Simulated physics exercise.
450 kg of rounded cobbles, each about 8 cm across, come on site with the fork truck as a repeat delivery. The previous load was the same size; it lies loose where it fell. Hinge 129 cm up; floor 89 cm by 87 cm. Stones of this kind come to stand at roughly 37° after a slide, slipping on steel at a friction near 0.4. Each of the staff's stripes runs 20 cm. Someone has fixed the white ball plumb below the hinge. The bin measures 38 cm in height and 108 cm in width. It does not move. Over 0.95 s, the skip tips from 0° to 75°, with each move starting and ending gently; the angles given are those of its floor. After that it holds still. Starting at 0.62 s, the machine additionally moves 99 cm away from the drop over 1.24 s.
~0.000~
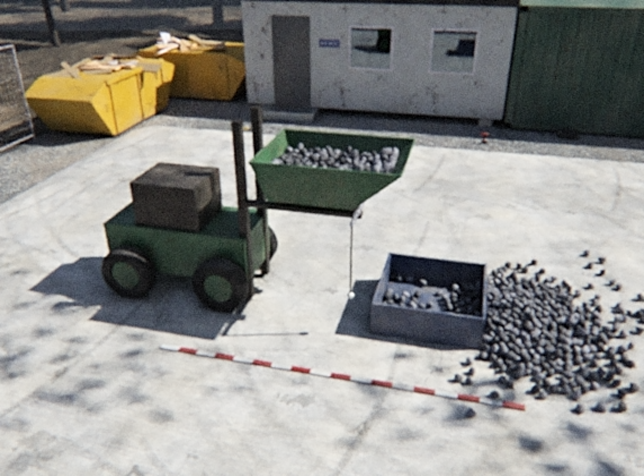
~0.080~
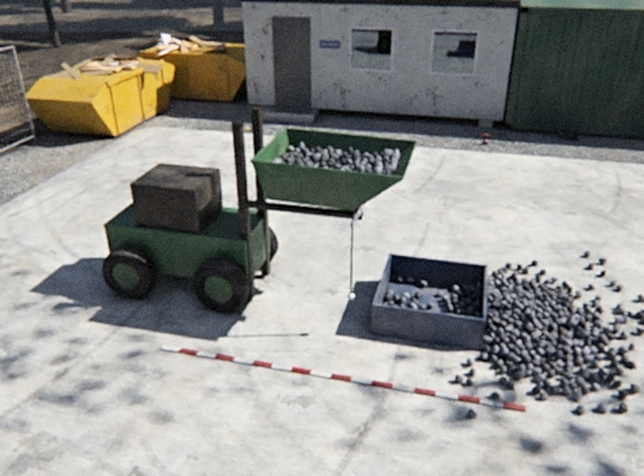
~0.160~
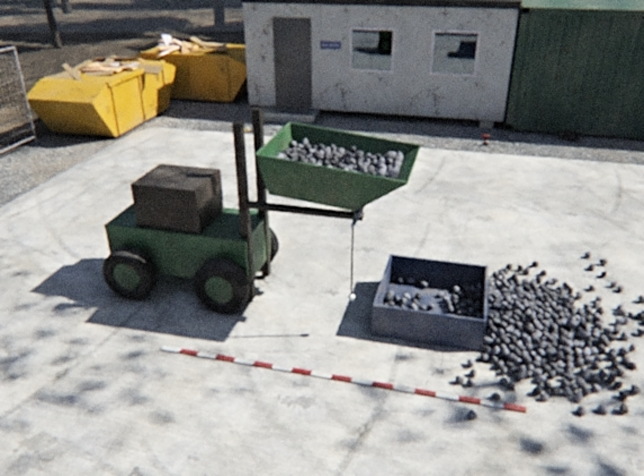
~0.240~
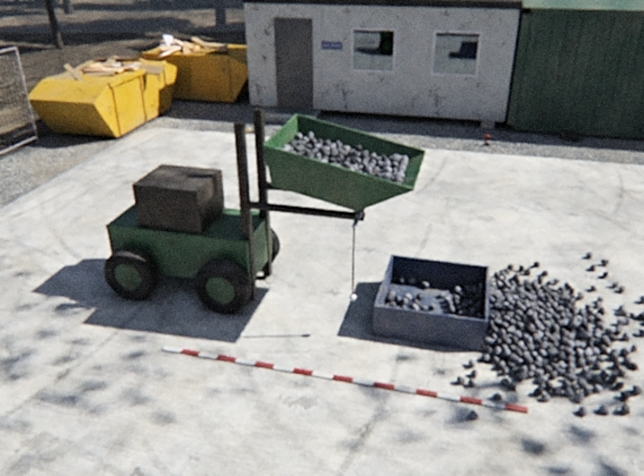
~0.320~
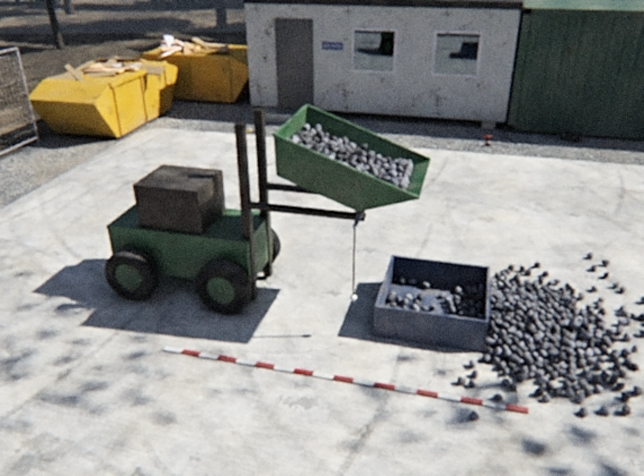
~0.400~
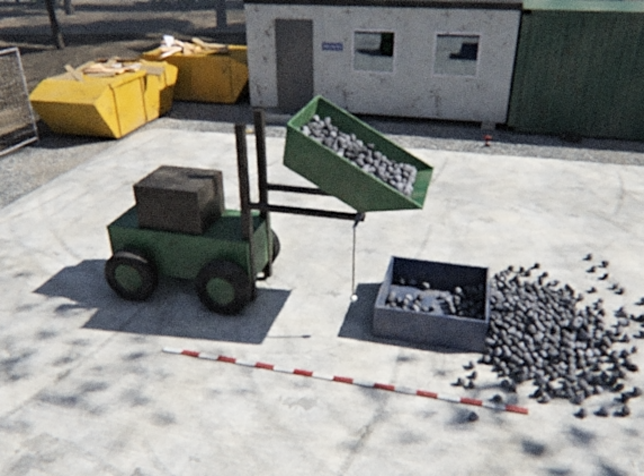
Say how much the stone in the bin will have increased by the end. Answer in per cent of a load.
It will have increased by about 84 per cent of a load.
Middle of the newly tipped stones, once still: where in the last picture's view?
They settle centred around (438, 303).
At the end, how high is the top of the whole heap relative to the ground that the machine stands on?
Around 42 centimetres above that ground.
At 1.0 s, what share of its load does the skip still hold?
Reading: Near 60 % of the load.
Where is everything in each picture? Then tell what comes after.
In the first frame, the skip is at 0°, its lip at (401, 176); the top of the load is at (388, 157). The earlier load is highest near (512, 300), 18 cm above ground level, 14 % in the bin, 85 % beside or beyond the bin.
In the second frame, the skip is at 2°, its lip at (403, 179); the top of the load is at (380, 157); the stones move at 0.3 m/s on average.
In the third frame, the skip is at 6°, its lip at (407, 183); the top of the load is at (313, 152); the stones move at 0.6 m/s on average.
In the fourth frame, lip at (413, 190), floor tilted 12°, highest stones at (306, 143); the stones move at 0.8 m/s on average.
In the fifth frame, the skip is at 20°, its lip at (419, 198); the top of the load is at (307, 134); the stones move at 0.9 m/s on average.
In the sixth frame, lip at (423, 209), floor tilted 29°, highest stones at (314, 127); the stones move at 1.0 m/s on average.
After 0.7 s the floor is at 63°; in per cent of one load, 100 in the skip, 14 in the bin, 85 beside or beyond the bin; the foremost stones are past the picture's edge.
After 1.0 s the floor is at 75°; in per cent of one load, 60 in the skip, 51 in the bin, 88 beside or beyond the bin; the foremost stones are past the picture's edge.
After 2.3 s the floor is at 75°; in per cent of one load, 0 in the skip, 4 short of the bin, 98 in the bin, 97 beside or beyond the bin; the foremost stones are past the picture's edge.
After 4.9 s the floor is at 75°; in per cent of one load, 0 in the skip, 4 short of the bin, 98 in the bin, 97 beside or beyond the bin; the foremost stones are past the picture's edge. Net gain in the bin, 84.
